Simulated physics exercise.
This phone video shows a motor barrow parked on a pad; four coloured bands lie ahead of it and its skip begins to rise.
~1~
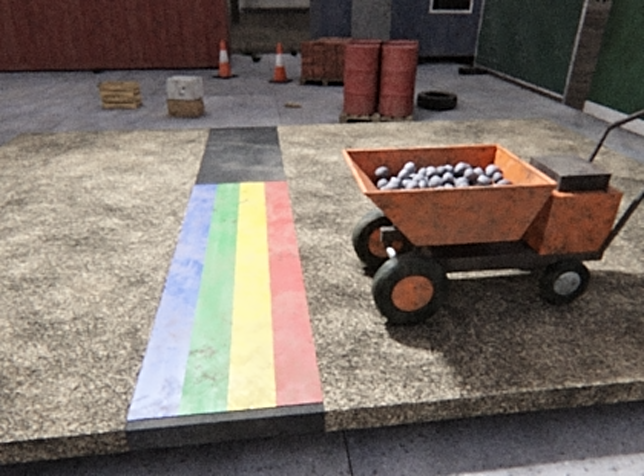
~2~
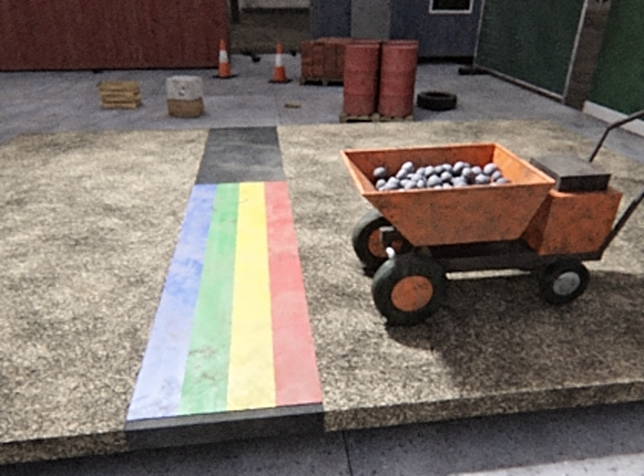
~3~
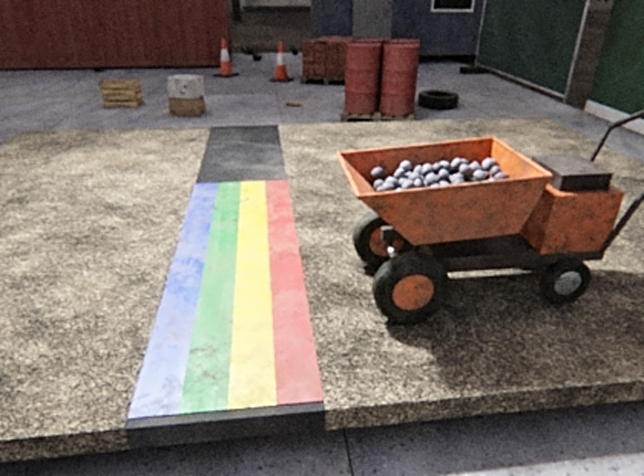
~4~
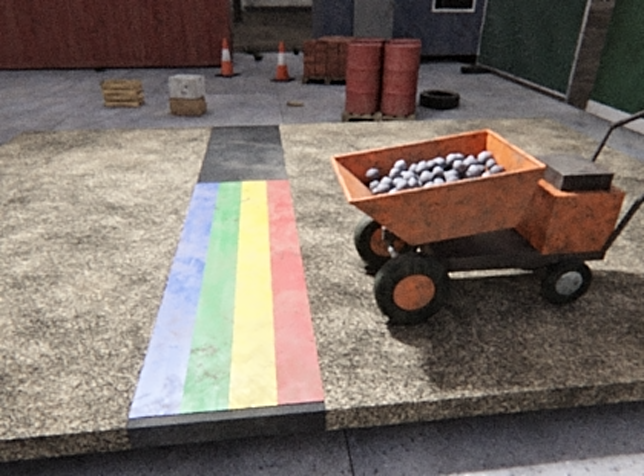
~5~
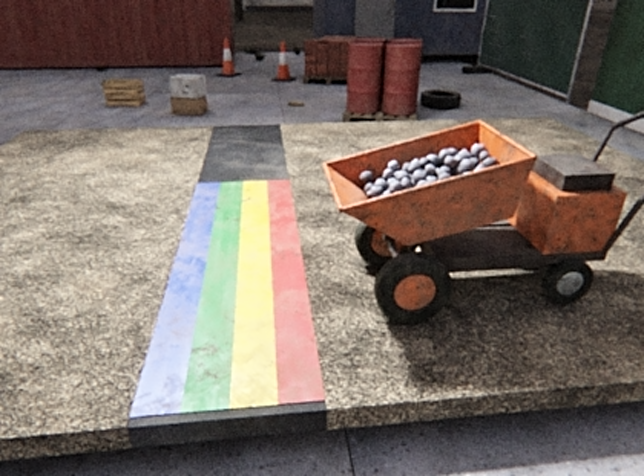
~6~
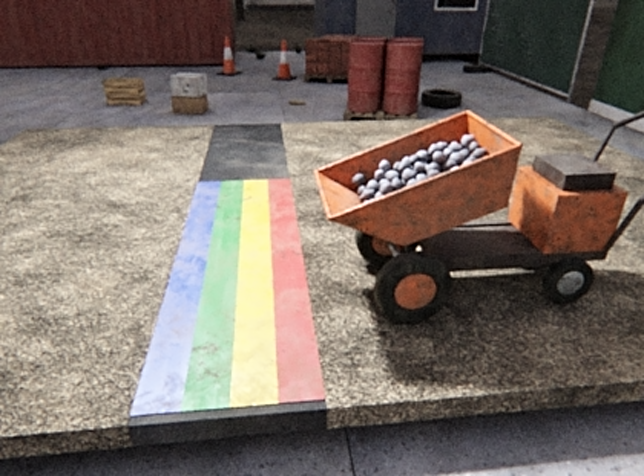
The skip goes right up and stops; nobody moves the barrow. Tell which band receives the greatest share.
I would say the yellow band receives it.
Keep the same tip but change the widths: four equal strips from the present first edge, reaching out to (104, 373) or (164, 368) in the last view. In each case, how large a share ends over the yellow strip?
30 and 30 percent, roughly.
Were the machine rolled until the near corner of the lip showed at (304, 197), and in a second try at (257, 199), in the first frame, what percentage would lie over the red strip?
About 0 percent at the first place and about 0 percent at the second.
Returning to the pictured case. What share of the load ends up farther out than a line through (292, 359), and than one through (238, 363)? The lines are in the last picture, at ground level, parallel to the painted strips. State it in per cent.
In order, some 70 % then some 30 %.
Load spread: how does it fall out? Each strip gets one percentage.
Per strip, roughly: Red 5, yellow 30, green 15, blue 10.
Soon after the last picture, skip tipped steeply; all in the skip.
A little later, skip tipped right over; about half in the skip; a small part over the red strip; about a quarter over the yellow strip; a small part over the green strip; a stray few over the blue strip.
Later still, skip tipped right over; about a third in the skip; a small part over the red strip; about a third over the yellow strip; a small part over the green strip; a small part over the blue strip; a small part off the paint.
At rest, skip tipped right over; about a third in the skip; a small part over the red strip; about a third over the yellow strip; a small part over the green strip; a small part over the blue strip; a small part off the paint.
